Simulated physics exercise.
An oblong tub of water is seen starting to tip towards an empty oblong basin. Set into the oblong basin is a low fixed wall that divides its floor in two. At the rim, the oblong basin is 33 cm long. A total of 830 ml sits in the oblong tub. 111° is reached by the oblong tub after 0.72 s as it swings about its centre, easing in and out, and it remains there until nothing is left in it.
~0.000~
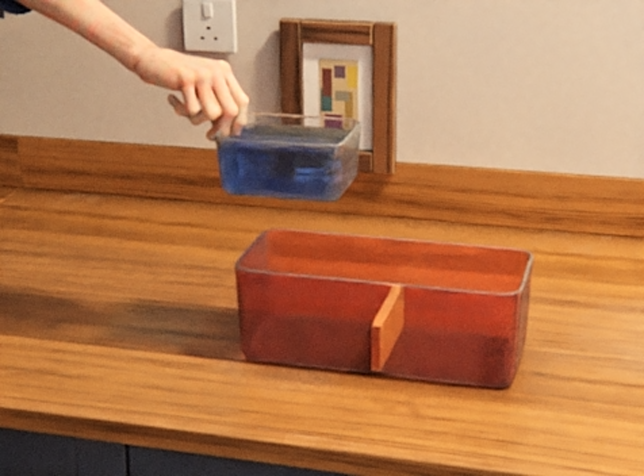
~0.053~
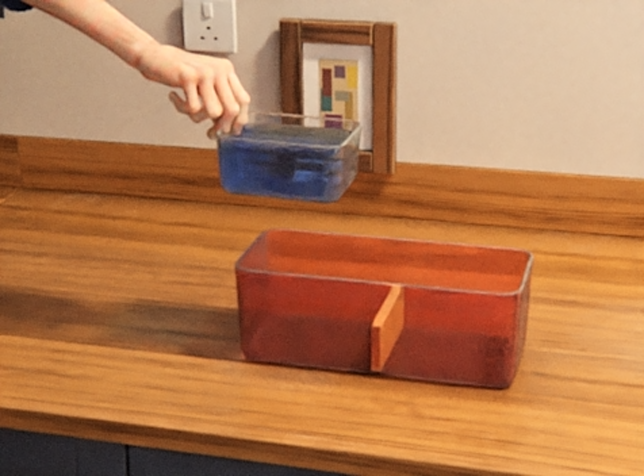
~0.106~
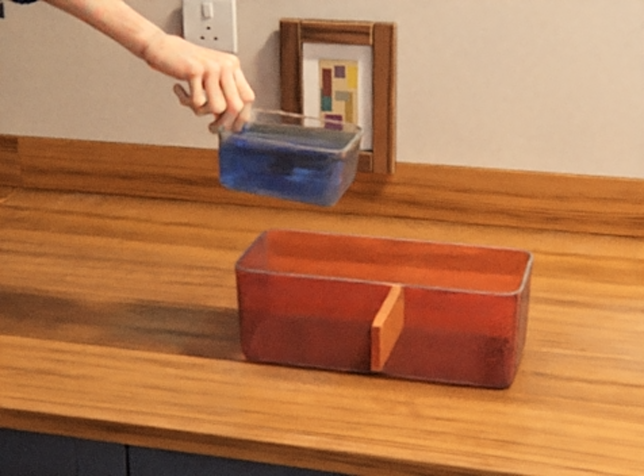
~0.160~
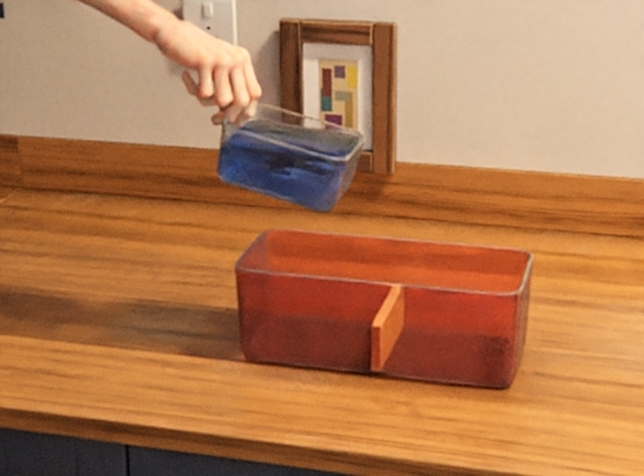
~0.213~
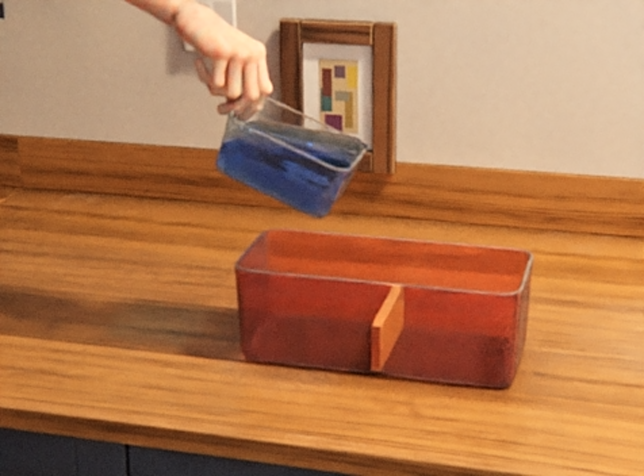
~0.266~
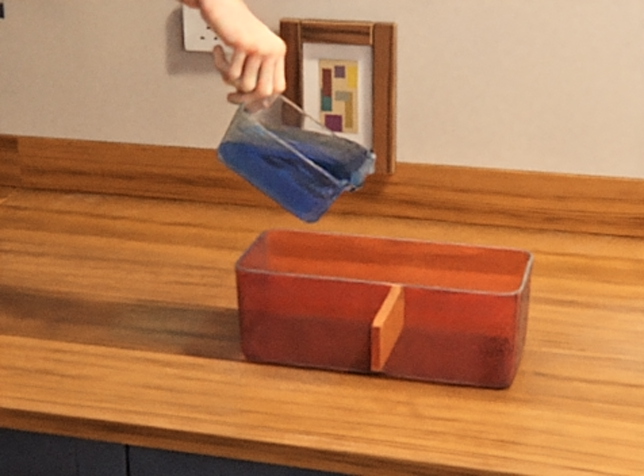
We see a hand holding a clear oblong tub of blue water above a red oblong basin with an orange dividing wall; the hand tilts the tub steadily to the right, and the water shifts to its lower rim.
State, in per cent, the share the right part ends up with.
The right part ends up with roughly 54 %.
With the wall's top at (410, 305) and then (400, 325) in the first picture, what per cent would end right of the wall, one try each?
30 per cent first, 45 per cent second.
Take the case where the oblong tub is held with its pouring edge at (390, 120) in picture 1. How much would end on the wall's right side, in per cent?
It would then come to around 75 percent.
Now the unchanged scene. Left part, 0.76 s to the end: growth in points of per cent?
Roughly 3 per cent.
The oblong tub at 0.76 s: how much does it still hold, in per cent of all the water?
Share remaining: Approx. 1 %.
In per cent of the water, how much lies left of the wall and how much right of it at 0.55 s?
Around 10 on the left side and 44 on the right side.
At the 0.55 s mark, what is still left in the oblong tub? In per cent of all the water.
I reckon about 12 in a hundred is still held.
Then, 0.55 s in, the tilt is 97° and 13 per cent is still to pour, 10 is left of the wall and 44 right of it.
Then, 0.76 s in, the tilt is 111° and 1 per cent is still to pour, 35 is left of the wall and 52 right of it.
Then, 0.98 s in, the tilt is 111° and 0 per cent is still to pour, 38 is left of the wall and 54 right of it.
Then, 1.22 s in, the tilt is 111° and 0 per cent is still to pour, 38 is left of the wall and 54 right of it.
Finally, 38 per cent lies left of the wall, 54 right of it and 8 outside.
